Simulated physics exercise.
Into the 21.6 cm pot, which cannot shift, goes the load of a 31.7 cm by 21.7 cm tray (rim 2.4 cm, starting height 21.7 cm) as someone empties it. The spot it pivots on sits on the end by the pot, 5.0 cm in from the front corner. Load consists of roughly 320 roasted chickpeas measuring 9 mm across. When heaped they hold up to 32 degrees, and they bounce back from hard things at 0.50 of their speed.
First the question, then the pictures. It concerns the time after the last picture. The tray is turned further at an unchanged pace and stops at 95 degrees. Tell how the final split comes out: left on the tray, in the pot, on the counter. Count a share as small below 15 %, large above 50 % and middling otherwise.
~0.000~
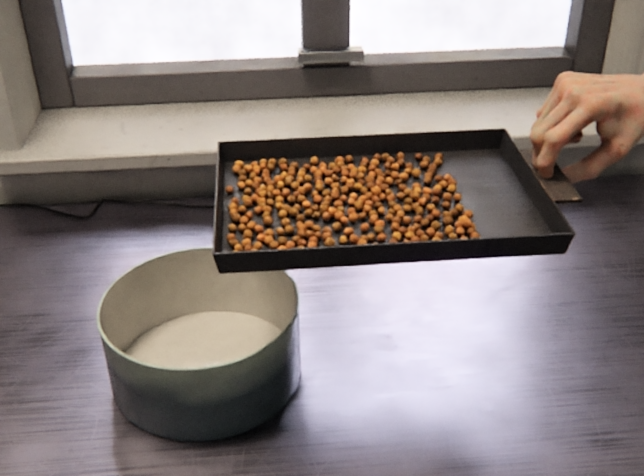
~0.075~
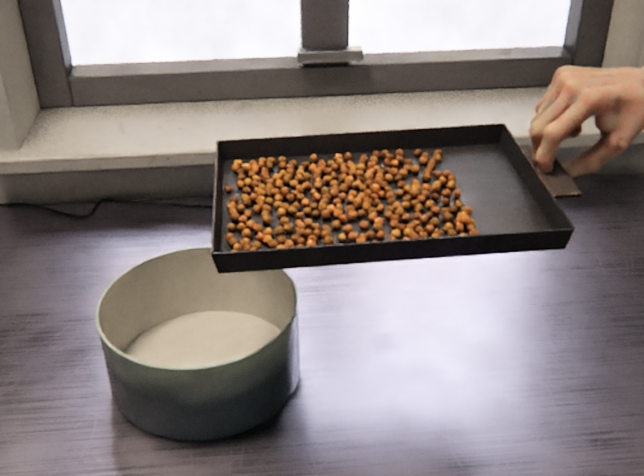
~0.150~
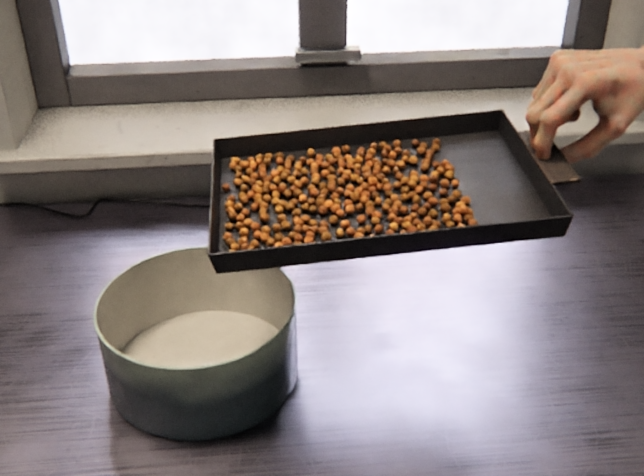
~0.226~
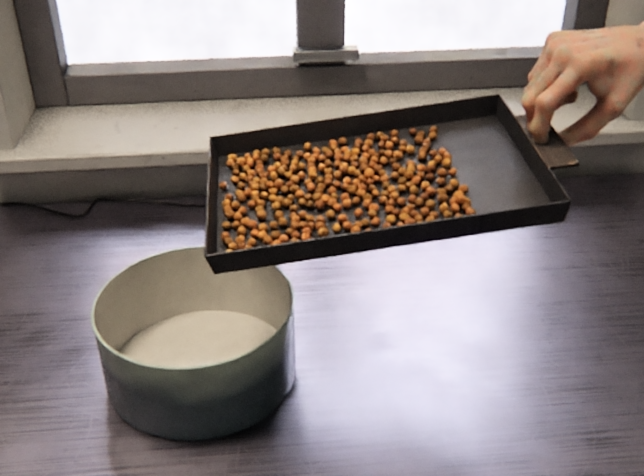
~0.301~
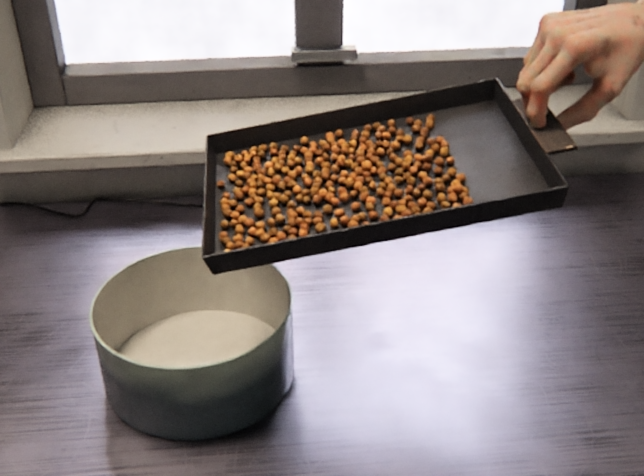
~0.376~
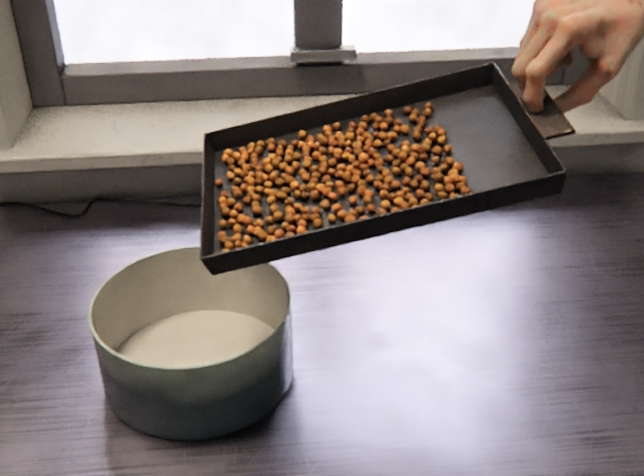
Tray: Small. Pot: Large. Counter: Middling.
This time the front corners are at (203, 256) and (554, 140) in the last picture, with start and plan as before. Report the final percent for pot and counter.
The pot gets 65 and the counter 35.
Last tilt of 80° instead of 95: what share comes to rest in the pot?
It would land at about 40 percent.
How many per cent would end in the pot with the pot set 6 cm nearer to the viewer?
It would come to roughly 85 percent.
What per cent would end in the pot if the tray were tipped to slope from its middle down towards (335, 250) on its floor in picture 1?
That comes to around 0 per cent.
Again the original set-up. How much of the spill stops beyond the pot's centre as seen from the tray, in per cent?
Roughly 90 per cent.
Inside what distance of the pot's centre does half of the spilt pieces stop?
About 20 cm from the centre.
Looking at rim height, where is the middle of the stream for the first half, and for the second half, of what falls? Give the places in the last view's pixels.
Roughly (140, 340) to begin with, later roughly (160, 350).
After 1.30 s, tilt 51 degrees; the tray holds 100 %, the pot 0 %.
Then, at 1.92 s, tilt 76 degrees; the tray holds 100 %, the pot 0 %.
After 2.58 s, tilt 95 degrees; the tray holds 20 %, the pot 40 %.
In the end, at 3.5 s, tray 0 %, pot 65 %, counter 35 %.
